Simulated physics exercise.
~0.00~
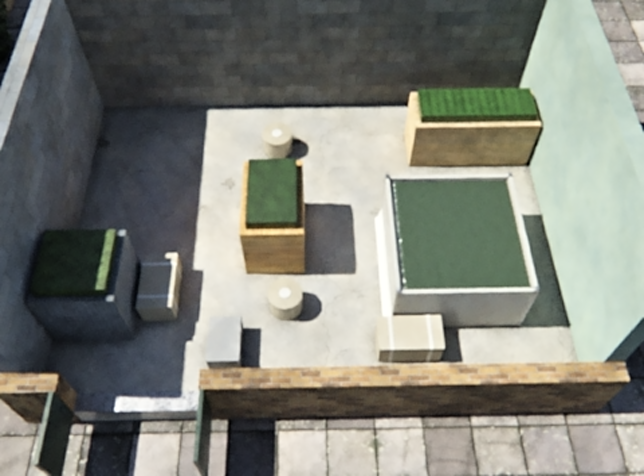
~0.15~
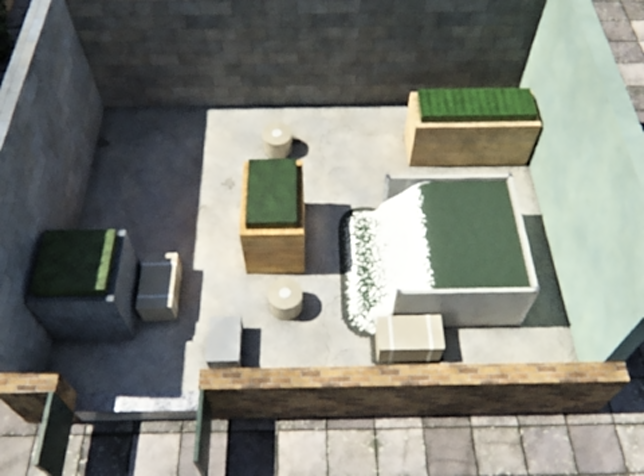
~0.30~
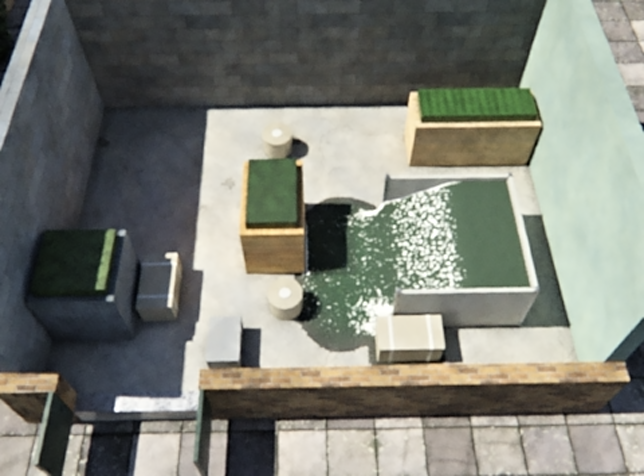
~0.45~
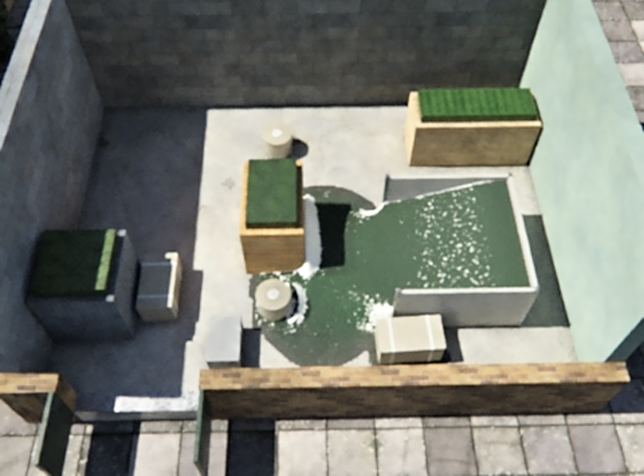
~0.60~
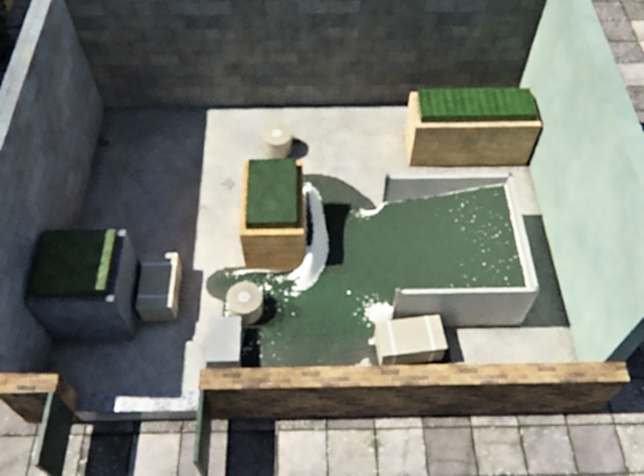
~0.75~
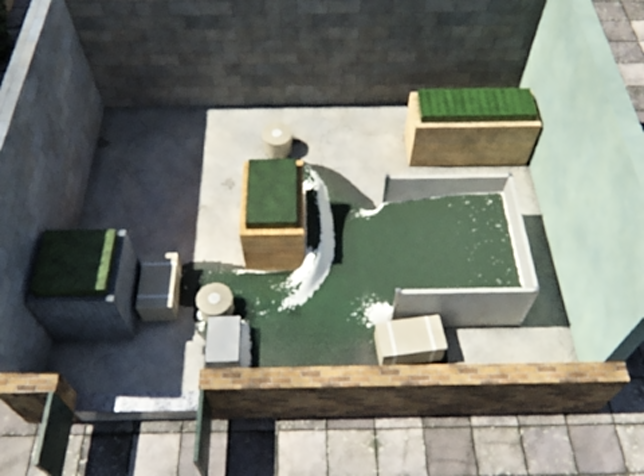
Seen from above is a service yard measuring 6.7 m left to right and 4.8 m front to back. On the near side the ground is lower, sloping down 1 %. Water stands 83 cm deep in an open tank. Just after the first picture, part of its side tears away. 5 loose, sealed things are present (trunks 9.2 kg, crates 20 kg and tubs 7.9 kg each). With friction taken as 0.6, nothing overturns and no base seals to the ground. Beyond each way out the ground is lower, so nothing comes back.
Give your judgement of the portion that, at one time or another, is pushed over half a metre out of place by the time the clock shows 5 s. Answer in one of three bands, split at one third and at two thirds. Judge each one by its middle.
Two thirds or more.
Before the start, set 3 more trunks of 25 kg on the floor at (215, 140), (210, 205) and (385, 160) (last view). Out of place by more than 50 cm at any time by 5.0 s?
Above, below, below.
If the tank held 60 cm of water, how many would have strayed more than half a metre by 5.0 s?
The answer would then be 4.
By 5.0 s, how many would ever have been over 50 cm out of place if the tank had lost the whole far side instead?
In that case the number is 3.
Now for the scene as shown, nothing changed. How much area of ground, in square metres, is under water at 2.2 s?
About 21 m2 is covered.
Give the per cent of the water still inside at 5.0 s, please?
Close to 80 in a hundred parts remain.
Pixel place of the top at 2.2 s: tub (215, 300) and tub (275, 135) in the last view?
About (177, 312) for the first and (200, 105) for the second.
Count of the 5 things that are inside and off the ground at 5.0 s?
2 of them.
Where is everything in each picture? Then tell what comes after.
In the first picture, a tub at (285, 293), on the bottom; a trunk at (410, 332) rests on the ground; water covers 2.7 m2; 0 of 5 have shifted.
In the second picture, a tub at (285, 293) rests on the ground; a trunk at (410, 332), on the bottom; water covers 3.8 m2; 0 of 5 have shifted.
In the third picture, a tub at (285, 293) rests on the ground; a trunk at (410, 332) rests on the ground; water covers 5.2 m2; 0 of 5 have shifted.
In the fourth picture, a tub at (273, 294) rests on the ground, 15 cm from its start; a trunk at (411, 333) rests on the ground; water covers 6.1 m2; 1 of 5 have shifted.
In the fifth picture, a tub at (244, 297), on the bottom, 52 cm from its start; a trunk at (411, 335), on the bottom, 4 cm from its start; 7.3 m2 under water; 1 of 5 have shifted.
In the sixth picture, a tub at (214, 299), on the bottom, 90 cm from its start; a trunk at (411, 335) rests on the ground, 4 cm from its start; water covers 8.7 m2; 1 of 5 have shifted.
After 1.1 s 1 of 5 are over 50 cm from their spots; 1 afloat.
After 2.2 s 3 of 5 are over 50 cm from their spots; 3 afloat.
After 3.5 s 4 of 5 are over 50 cm from their spots; 4 afloat.
After 5.0 s 5 of 5 are over 50 cm from their spots, and 5 have been at some point; 2 afloat.
